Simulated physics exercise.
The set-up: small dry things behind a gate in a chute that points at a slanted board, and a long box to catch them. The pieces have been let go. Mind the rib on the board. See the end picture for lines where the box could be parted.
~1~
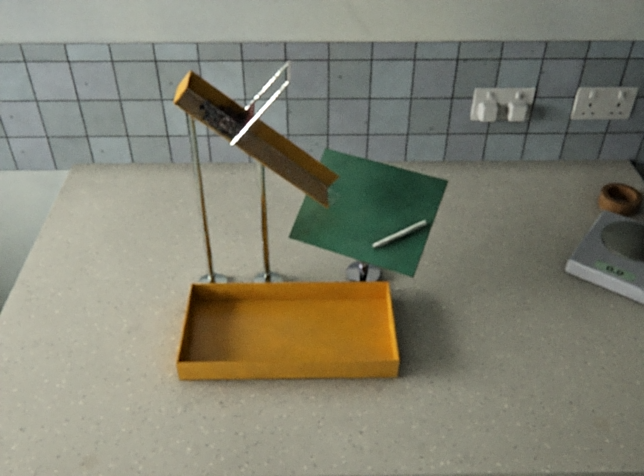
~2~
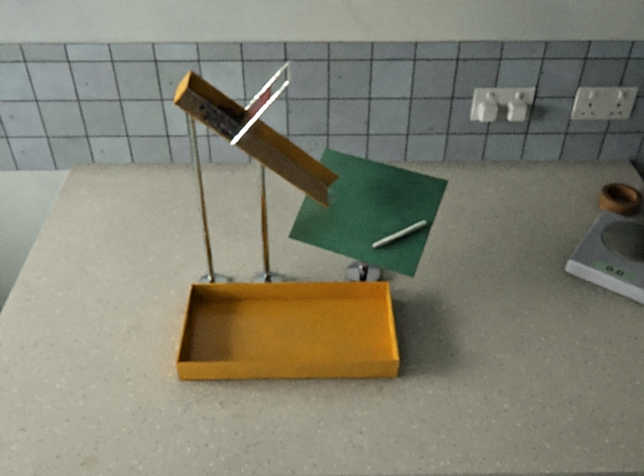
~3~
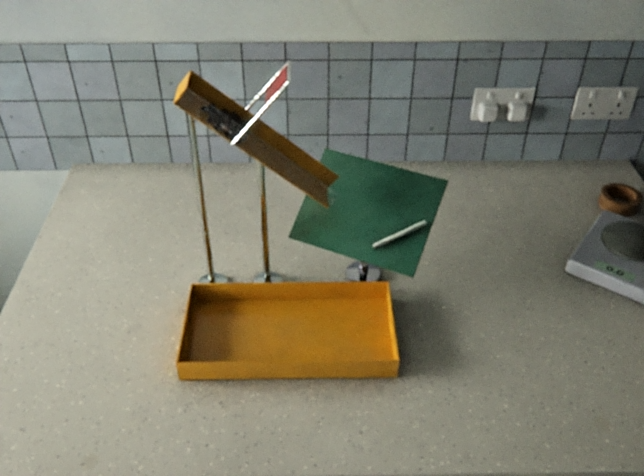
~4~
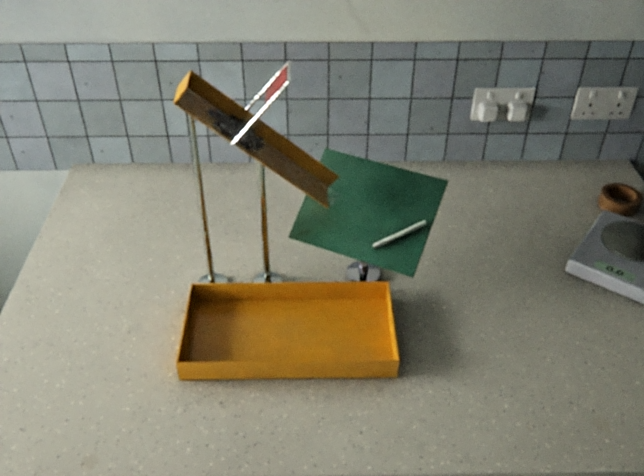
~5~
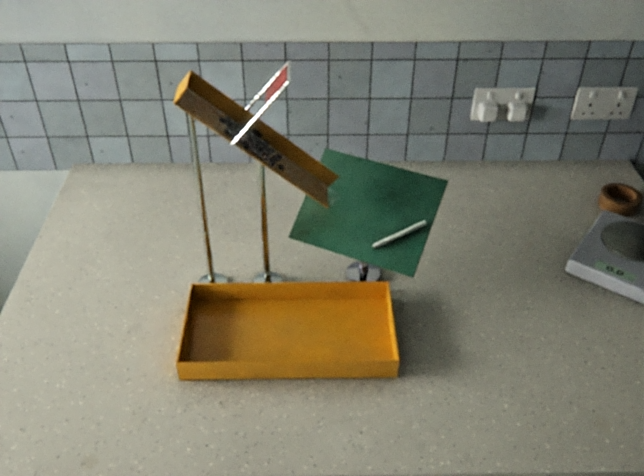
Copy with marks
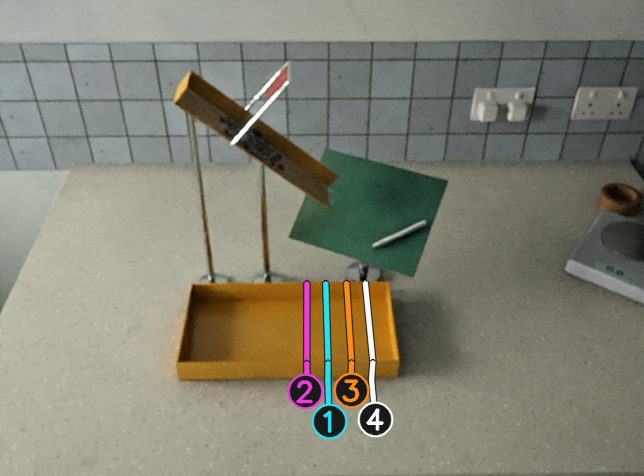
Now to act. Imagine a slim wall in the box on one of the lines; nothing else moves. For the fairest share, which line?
Take 3.
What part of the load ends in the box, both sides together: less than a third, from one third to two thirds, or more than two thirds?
It is more than two thirds.
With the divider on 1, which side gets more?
Right.
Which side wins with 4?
Left.
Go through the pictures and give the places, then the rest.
Load behind the gate near (228, 119), flat chocolate drops; lip of the chute near (327, 198), sloping fairly steeply, in the first frame.
Middle of the board near (367, 209), tilted fairly steeply; middle of its low edge near (348, 257); of its high edge near (385, 164), in the second frame.
Front corners of the box near (177, 363) and (399, 360), empty; front of the load near (245, 131), in the third frame.
Middle of the load near (239, 133); its front near (260, 146), close to a quarter of the way to the lip; rib from (425, 221) to (373, 246), in the fourth frame.
Middle of the load near (251, 137); its front near (281, 167), close to half of the way to the lip, in the fifth frame.
On the marked copy, line 1 crosses the front rim at (328, 361); line 2 crosses the front rim at (306, 361); line 3 crosses the front rim at (351, 361); line 4 crosses the front rim at (372, 361).
For line 1, of what is caught, a small share on the left of the divider, all but a few on the right.
For line 2, of what is caught, only a few on the left of the divider, all but a few on the right.
For line 3, of what is caught, close to half on the left of the divider, close to half on the right.
For line 4, of what is caught, the bulk on the left of the divider, a small share on the right.
